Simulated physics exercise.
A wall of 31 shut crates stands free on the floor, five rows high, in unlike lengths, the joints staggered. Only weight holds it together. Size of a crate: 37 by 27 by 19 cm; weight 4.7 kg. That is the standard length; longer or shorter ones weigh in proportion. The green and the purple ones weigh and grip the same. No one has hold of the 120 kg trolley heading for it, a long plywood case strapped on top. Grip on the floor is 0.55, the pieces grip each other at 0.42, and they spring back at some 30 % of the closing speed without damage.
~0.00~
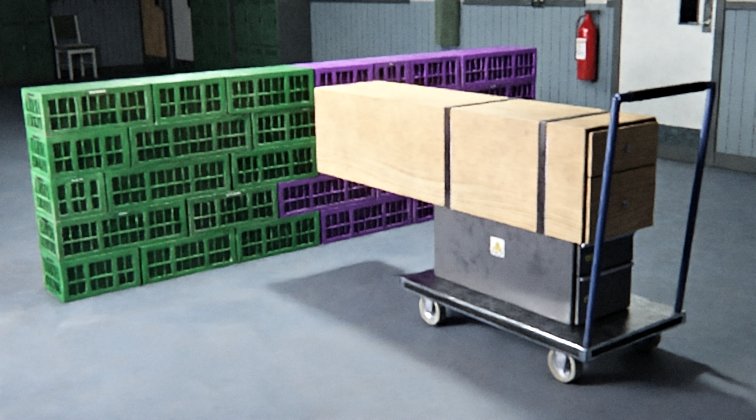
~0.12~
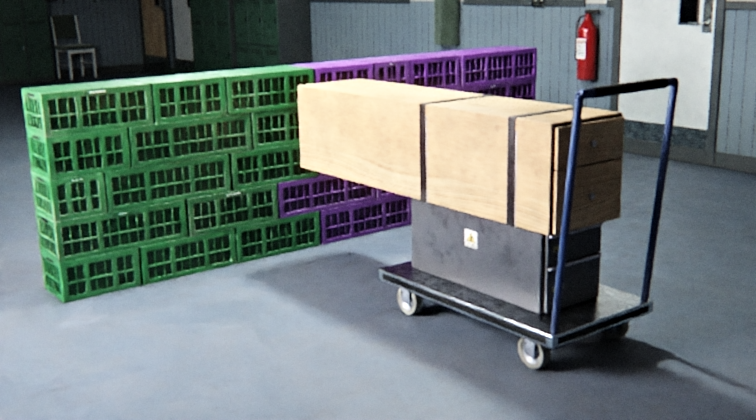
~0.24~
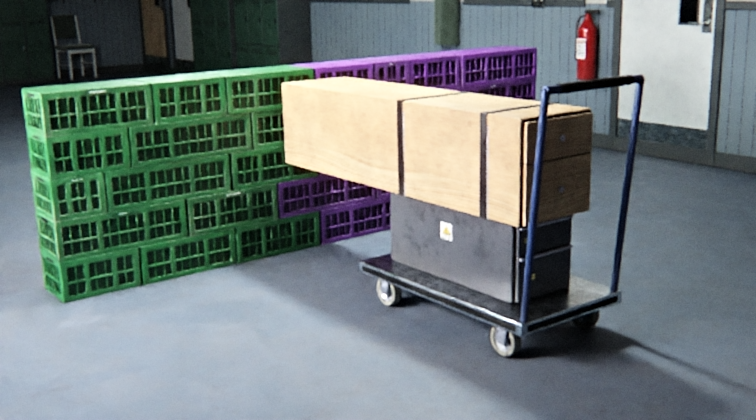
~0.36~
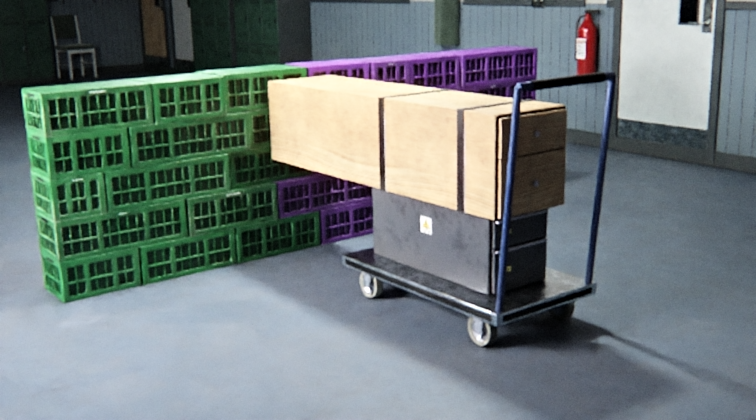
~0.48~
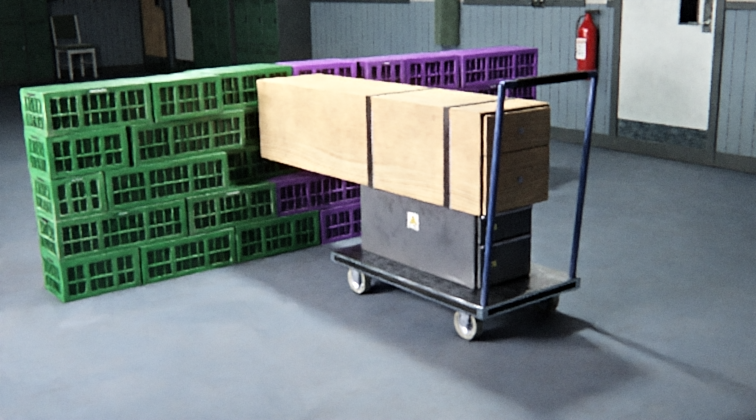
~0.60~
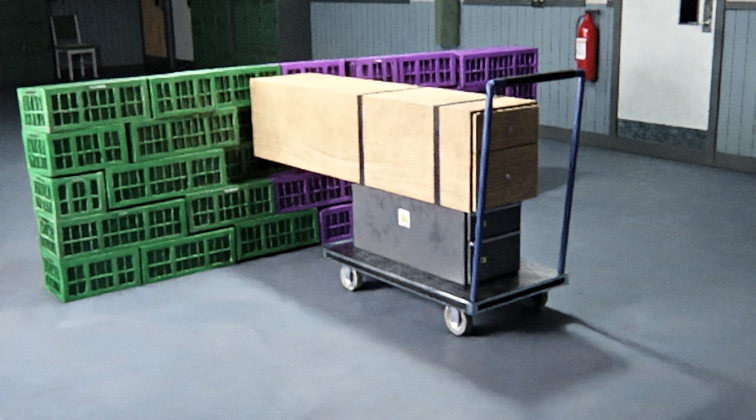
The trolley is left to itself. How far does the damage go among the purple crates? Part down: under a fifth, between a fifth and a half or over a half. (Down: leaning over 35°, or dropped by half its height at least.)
Ending down: From a fifth to a half.
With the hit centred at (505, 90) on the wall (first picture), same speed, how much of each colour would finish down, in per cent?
Then green 0, purple 50 per cent.
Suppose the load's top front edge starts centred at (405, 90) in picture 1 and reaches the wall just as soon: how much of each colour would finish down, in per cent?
In that case green 20, purple 40 per cent.
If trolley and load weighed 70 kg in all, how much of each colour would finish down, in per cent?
In that case green 0, purple 0 per cent.
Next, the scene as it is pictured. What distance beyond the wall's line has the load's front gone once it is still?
Roughly 55 cm.
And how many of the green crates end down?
Green 6.
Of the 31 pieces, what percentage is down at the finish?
Roughly 40 per cent of them.
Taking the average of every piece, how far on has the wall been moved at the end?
Some 35 cm on average.
Around 0.90 s, load 30 cm past the wall's line, still rolling; none of the 17 purple crates down (0 of 31 in all colours); top purple crate unmoved; top green crate tipped 19°, 59 mm lower.
Around 1.22 s, load 39 cm past the wall's line, still rolling; 7 of the 17 purple crates down (13 of 31 in all colours); top purple crate unmoved; top green crate tipped 61°, 37 cm lower.
Around 1.52 s, load 46 cm past the wall's line, still rolling; 7 of the 17 purple crates down (13 of 31 in all colours); top purple crate unmoved; top green crate upside down.
Finally (2.5 s), load 55 cm past the wall's line, stopped; 7 of the 17 purple crates down (13 of 31 in all colours); top purple crate unmoved; top green crate upside down. That is 41 per cent. Seen by the last camera, middles, top purple crate near (487, 66), top green crate near (135, 194).
